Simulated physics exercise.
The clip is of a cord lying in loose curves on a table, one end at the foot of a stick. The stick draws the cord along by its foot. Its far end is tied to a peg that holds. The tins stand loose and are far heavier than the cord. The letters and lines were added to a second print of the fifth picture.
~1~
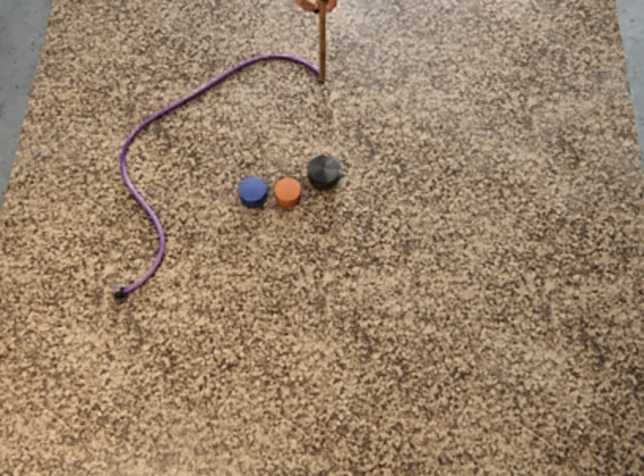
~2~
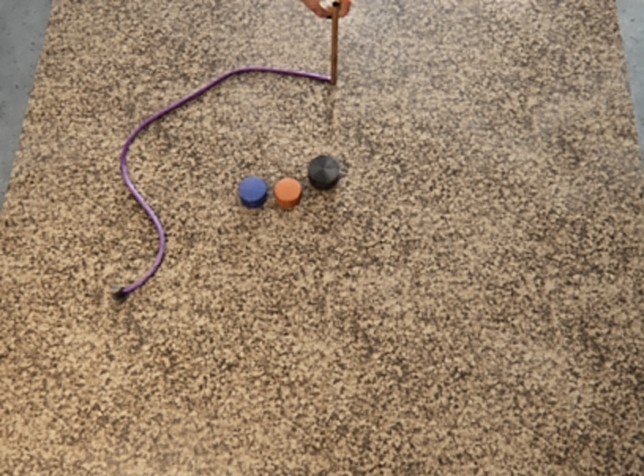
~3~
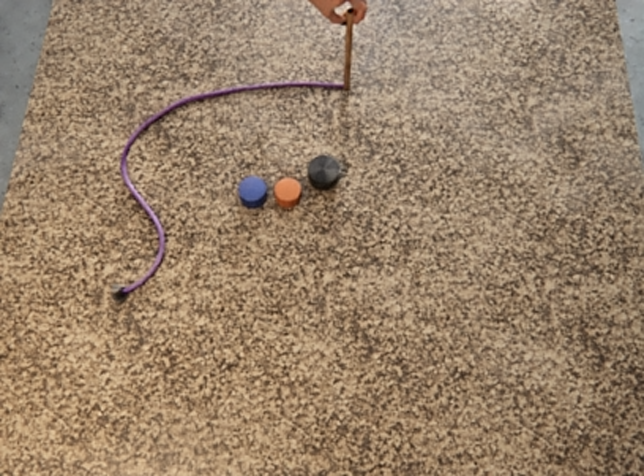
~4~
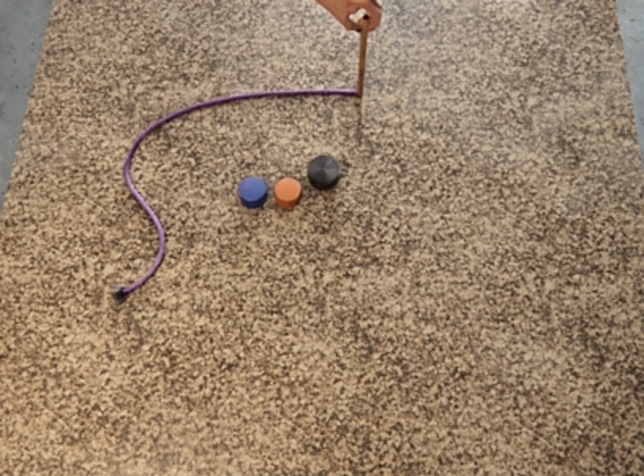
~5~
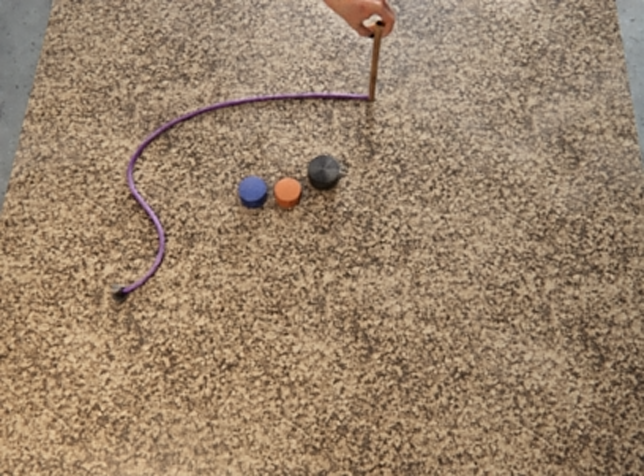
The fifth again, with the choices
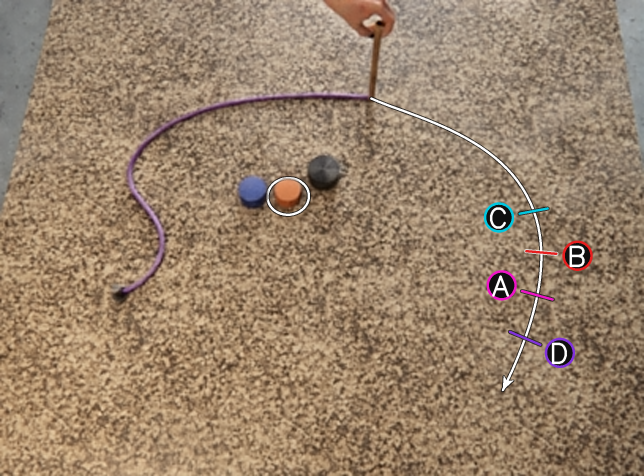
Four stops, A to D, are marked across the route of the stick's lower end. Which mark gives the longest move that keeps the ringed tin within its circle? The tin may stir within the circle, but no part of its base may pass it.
C is the last safe stop.
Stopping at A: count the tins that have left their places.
By then, three.
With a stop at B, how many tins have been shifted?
Three.
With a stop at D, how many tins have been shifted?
Three.
On the marked copy, A at (537, 295); B at (541, 252); C at (534, 211); D at (525, 338); the ring at (288, 196); the route from (371, 98) via (531, 203) to (503, 390).
With C. Early on, foot of the stick (438, 125); orange tin (288, 193).
Further on, foot of the stick (499, 161); orange tin (288, 193).
At the end, foot of the stick (534, 212); orange tin (288, 193); black tin (327, 189); blue tin (262, 204); the orange tin is still in its ring.
As for the rest, A drags the ringed tin to (295, 211); B drags the ringed tin to (293, 205); D drags the ringed tin to (297, 217).
